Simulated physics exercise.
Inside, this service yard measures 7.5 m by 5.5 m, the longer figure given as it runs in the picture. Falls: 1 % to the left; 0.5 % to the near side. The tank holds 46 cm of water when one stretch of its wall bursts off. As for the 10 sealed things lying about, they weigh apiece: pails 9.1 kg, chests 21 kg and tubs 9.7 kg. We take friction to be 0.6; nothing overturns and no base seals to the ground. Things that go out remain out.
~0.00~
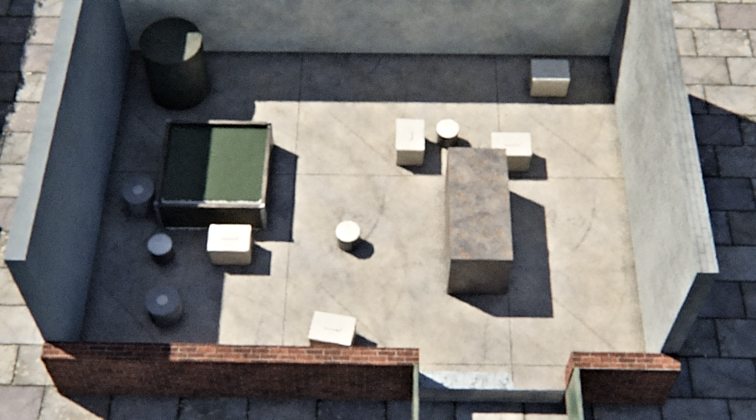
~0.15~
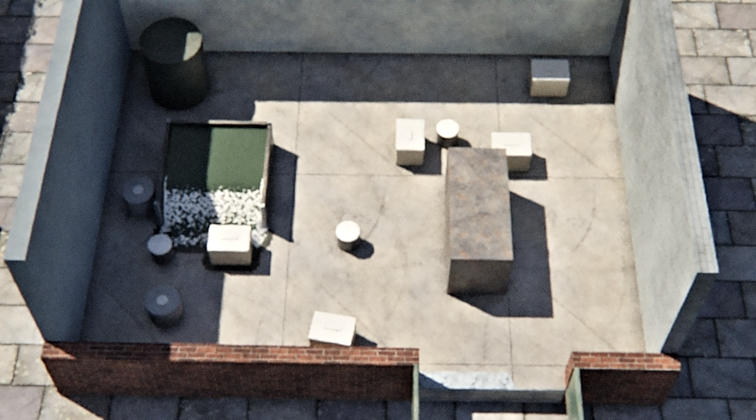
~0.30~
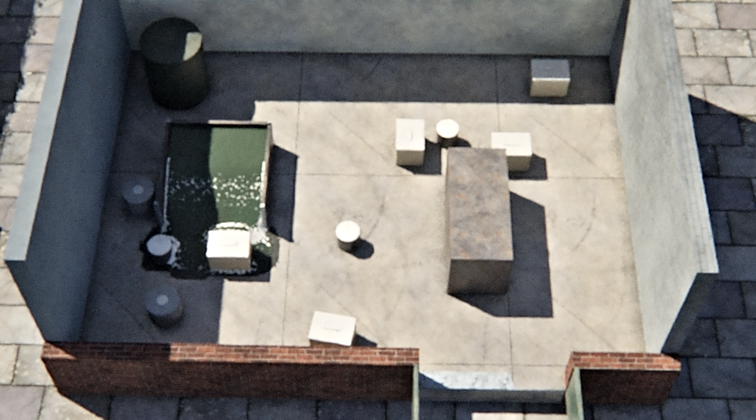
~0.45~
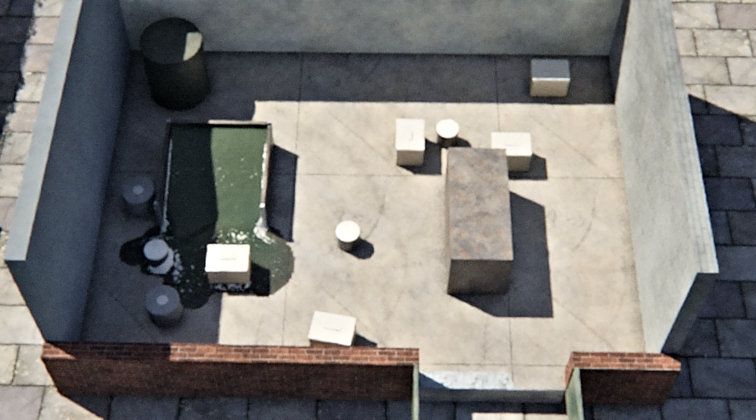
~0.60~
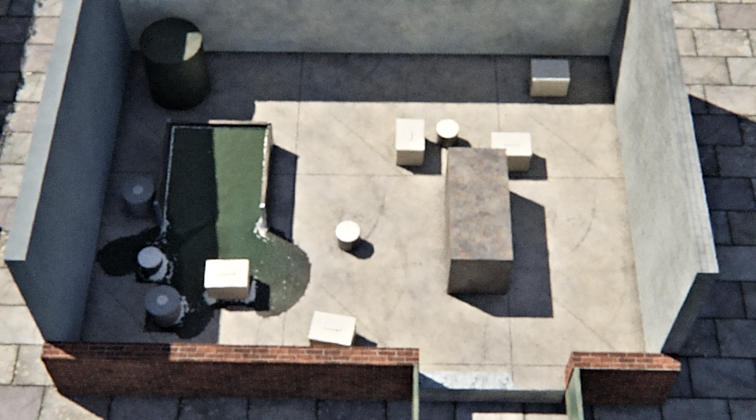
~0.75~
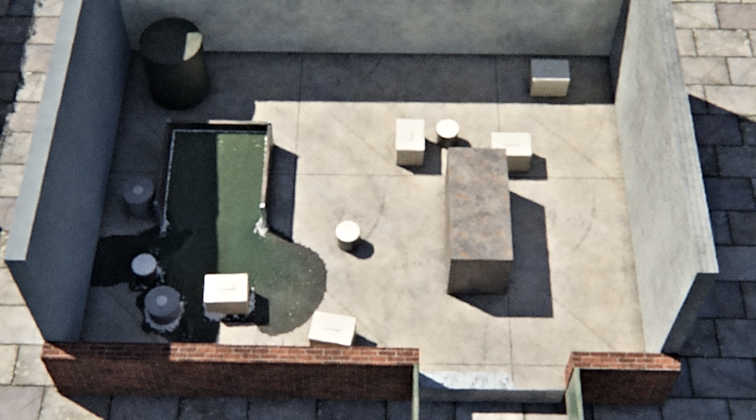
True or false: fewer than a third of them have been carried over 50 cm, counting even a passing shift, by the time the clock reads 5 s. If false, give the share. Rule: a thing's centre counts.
False, between a third and two thirds.
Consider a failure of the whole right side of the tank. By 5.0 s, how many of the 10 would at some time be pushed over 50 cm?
2.
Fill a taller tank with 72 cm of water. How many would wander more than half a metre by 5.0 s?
Under that setup the answer is 5.
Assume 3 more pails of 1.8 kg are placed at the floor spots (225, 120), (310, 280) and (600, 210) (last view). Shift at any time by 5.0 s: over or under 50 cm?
Taking them one by one: It stays within, then it goes beyond, then it stays within.
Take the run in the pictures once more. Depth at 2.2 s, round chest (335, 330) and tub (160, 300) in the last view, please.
I'd estimate 8 cm for the first and 30 cm for the second.
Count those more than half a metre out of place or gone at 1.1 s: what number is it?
The number comes to 2.
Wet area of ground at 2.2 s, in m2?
Somewhere around 11.0 m2, roughly.
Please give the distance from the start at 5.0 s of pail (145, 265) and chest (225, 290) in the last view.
120 cm and 200 cm.
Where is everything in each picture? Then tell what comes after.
The first frame shows a chest at (229, 238), on the bottom; a pail at (160, 244) rests on the ground; water covers 1.9 m2; 0 of 10 have shifted.
The second frame shows a chest at (229, 238), on the bottom; a pail at (160, 244), on the bottom; water covers 2.5 m2; 0 of 10 have shifted.
The third frame shows a chest at (229, 244), on the bottom, 10 cm from its start; a pail at (160, 244), on the bottom; 2.9 m2 under water; 1 of 10 have shifted.
The fourth frame shows a chest at (228, 258) rests on the ground, 32 cm from its start; a pail at (156, 249) rests on the ground, 10 cm from its start; water covers 3.7 m2; 2 of 10 have shifted.
The fifth frame shows a chest at (227, 273) rests on the ground, 56 cm from its start; a pail at (150, 257), on the bottom, 23 cm from its start; water covers 4.7 m2; 2 of 10 have shifted.
The sixth frame shows a chest at (226, 288), on the bottom, 78 cm from its start; a pail at (144, 264), on the bottom, 37 cm from its start; water covers 5.8 m2; 2 of 10 have shifted.
After 1.1 s 2 of 10 are over 50 cm from their spots; 0 afloat.
After 2.2 s 3 of 10 are over 50 cm from their spots; 3 afloat.
After 3.5 s 4 of 10 are over 50 cm from their spots; 1 afloat.
After 5.0 s 5 of 10 are over 50 cm from their spots, and 5 have been at some point; 1 afloat.
